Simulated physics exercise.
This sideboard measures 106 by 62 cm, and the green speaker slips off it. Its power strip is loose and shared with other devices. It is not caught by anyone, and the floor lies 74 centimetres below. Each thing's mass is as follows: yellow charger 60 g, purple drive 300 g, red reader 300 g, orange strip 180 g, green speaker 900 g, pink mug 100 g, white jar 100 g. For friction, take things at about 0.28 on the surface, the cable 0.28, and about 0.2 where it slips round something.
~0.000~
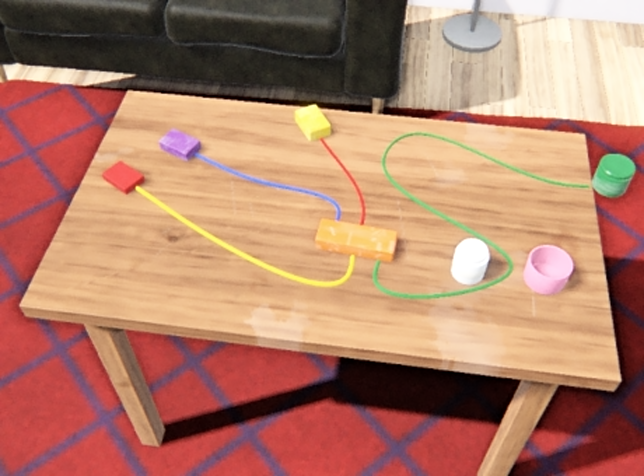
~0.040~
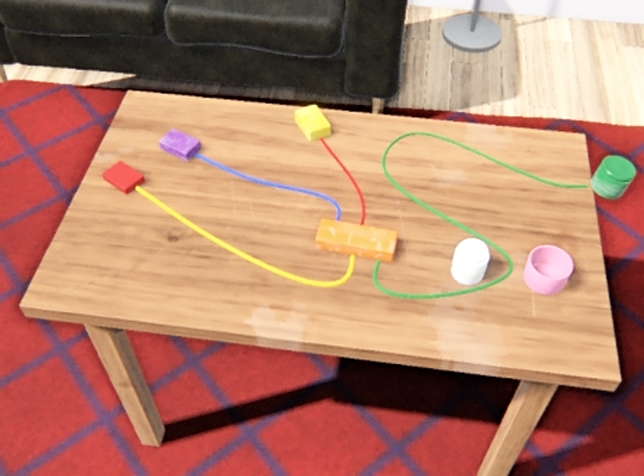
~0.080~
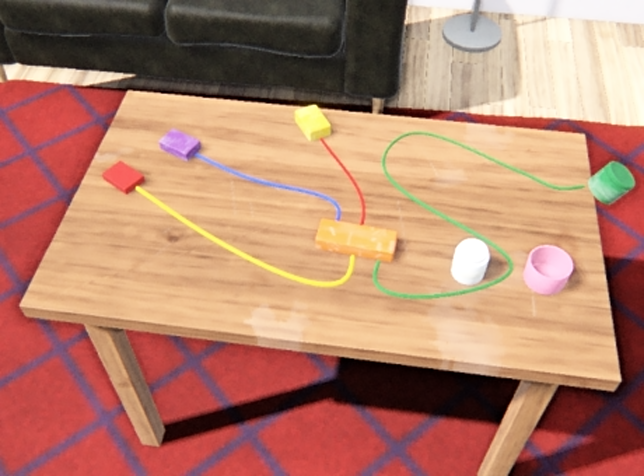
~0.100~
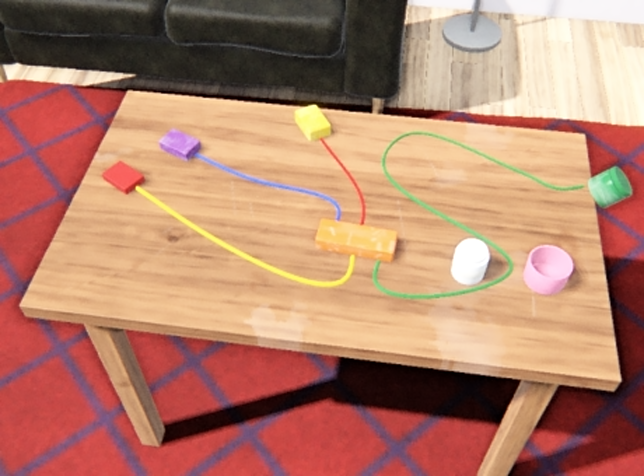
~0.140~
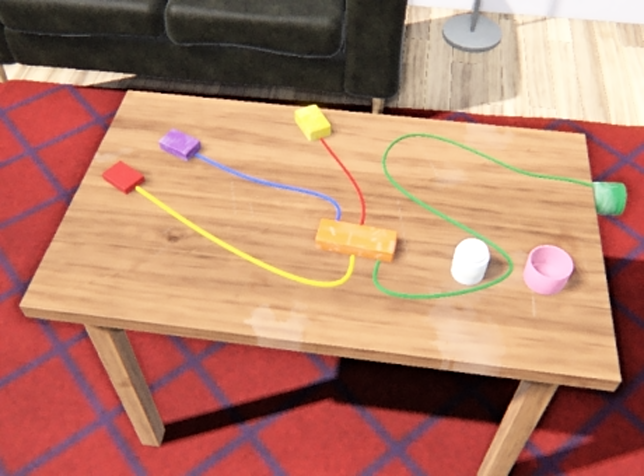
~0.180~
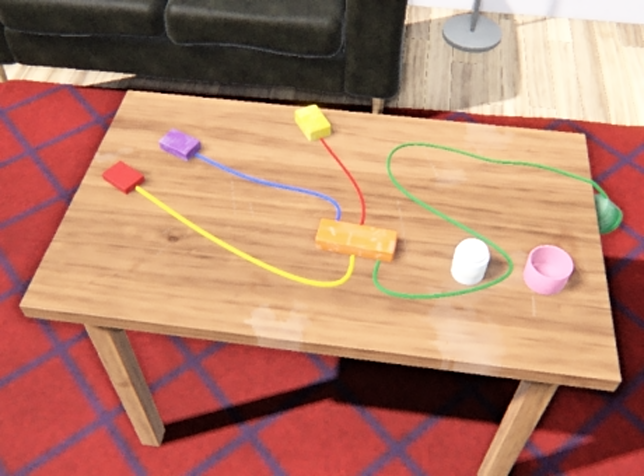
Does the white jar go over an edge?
Verdict: The white jar keeps to the top.
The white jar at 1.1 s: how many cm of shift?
About 12 cm.
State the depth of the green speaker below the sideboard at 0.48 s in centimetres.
70 cm or so.
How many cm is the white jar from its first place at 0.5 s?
It has shifted some 4 centimetres from where it began.
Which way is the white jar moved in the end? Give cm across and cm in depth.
It ends around 2 cm to the left of its start and around 12 cm farther back.
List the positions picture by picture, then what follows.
Shows, white jar (474, 249); green cable runs through (404, 296) (506, 256) (407, 194) (419, 134) (528, 174), in the first frame.
Shows, green speaker (618, 167); green cable runs through (404, 296) (407, 194) (527, 174), in the second frame.
Shows, green speaker (611, 183); green cable runs through (404, 296) (407, 194) (526, 174), in the third frame.
Shows, green speaker (610, 187); green cable runs through (404, 296) (407, 194) (526, 174), in the fourth frame.
Shows, green speaker (606, 199); green cable runs through (404, 296) (407, 194) (530, 174), in the fifth frame.
Shows, white jar (474, 250); green cable runs through (404, 296) (506, 256) (407, 194) (436, 146) (554, 170), in the sixth frame.
By 0.5 s, the strip's end of the green cable at (396, 257); white jar 4 cm off its start, orange strip 2 cm off its start, pink mug 2 cm off its start.
By 0.8 s, the strip's end of the green cable at (408, 250); white jar 12 cm off its start, orange strip 4 cm off its start, pink mug 4 cm off its start.
By 1.1 s, the strip's end of the green cable at (408, 250); white jar 12 cm off its start at (464, 201), orange strip 4 cm off its start at (379, 234), pink mug 4 cm off its start at (564, 278).
By 1.4 s, the strip's end of the green cable at (408, 250); white jar 12 cm off its start, orange strip 4 cm off its start, pink mug 4 cm off its start.
By 2.6 s, the strip's end of the green cable at (408, 250); white jar 12 cm off its start at (464, 201), orange strip 4 cm off its start at (379, 234), pink mug 4 cm off its start at (564, 278), green speaker over the edge.
